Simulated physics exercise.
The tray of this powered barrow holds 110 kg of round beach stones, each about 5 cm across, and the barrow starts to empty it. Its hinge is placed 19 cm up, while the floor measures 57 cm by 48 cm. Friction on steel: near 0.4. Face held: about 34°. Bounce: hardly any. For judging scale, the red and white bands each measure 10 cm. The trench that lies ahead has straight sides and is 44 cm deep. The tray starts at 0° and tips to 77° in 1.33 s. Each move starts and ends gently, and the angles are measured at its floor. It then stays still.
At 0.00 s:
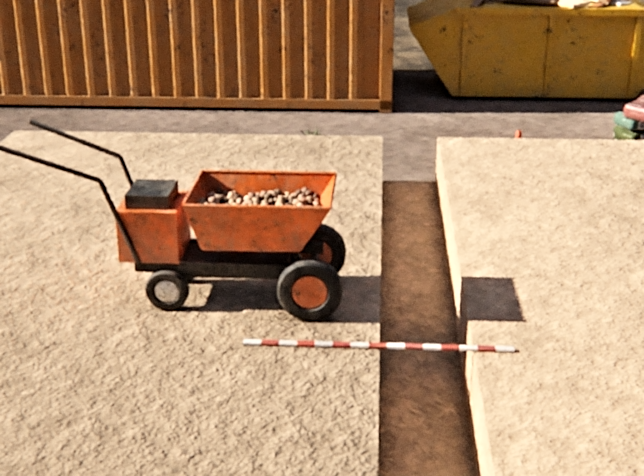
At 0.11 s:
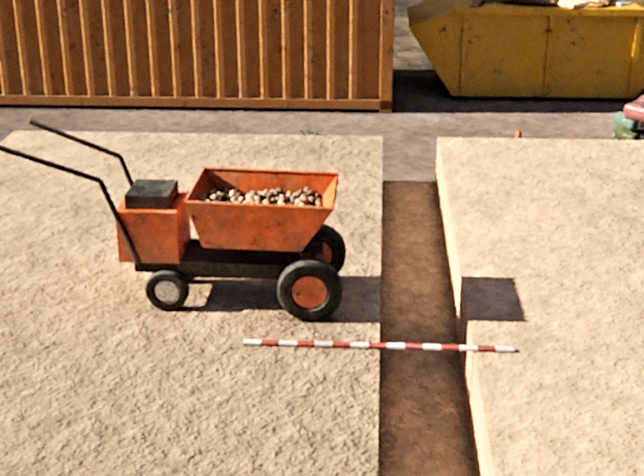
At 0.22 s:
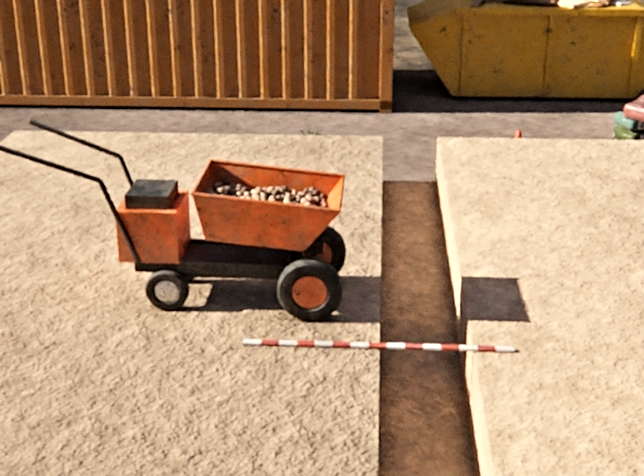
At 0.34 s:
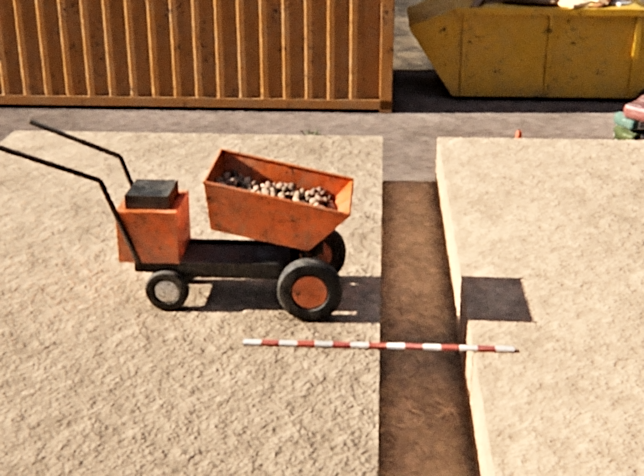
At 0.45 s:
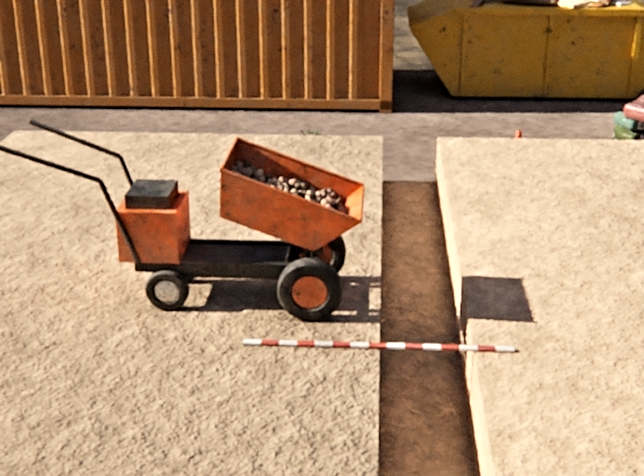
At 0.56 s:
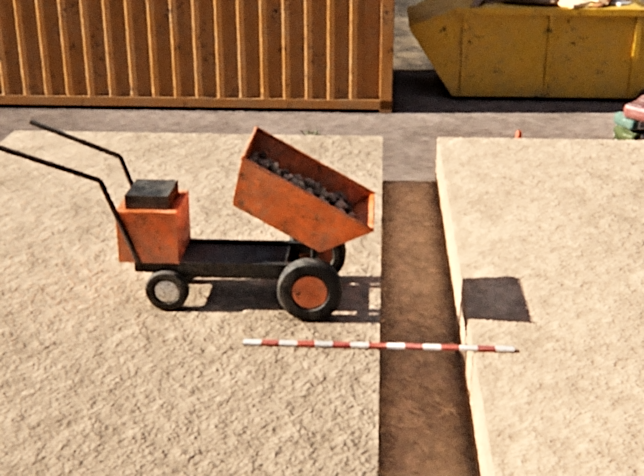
The orange tray of stones on the barrow tilts steadily steeper toward the trench at right.
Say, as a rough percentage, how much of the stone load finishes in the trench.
Roughly 98 out of 100.
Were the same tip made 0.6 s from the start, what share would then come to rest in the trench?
I'd put it at roughly 80 per cent.
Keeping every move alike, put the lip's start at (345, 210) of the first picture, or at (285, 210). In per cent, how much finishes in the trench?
Around 85% for the first place and 95% for the second.
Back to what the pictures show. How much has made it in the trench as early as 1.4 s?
At that moment: Approx. 55 %.
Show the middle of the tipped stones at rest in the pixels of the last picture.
The resting stones are centred at roughly (433, 356).
After 1.0 s the floor is at 65°; 100 % in the tray; the foremost stones are at (409, 256).
After 1.4 s the floor is at 77°; 44 % in the tray, 56 % in the trench, 1 % past the trench; the foremost stones are at (478, 299).
After 1.8 s the floor is at 77°; 12 % in the tray, 86 % in the trench, 2 % past the trench; the foremost stones are at (537, 316).
After 3.7 s the floor is at 77°; 0 % in the tray, 98 % in the trench, 2 % past the trench; the foremost stones are at (566, 320).
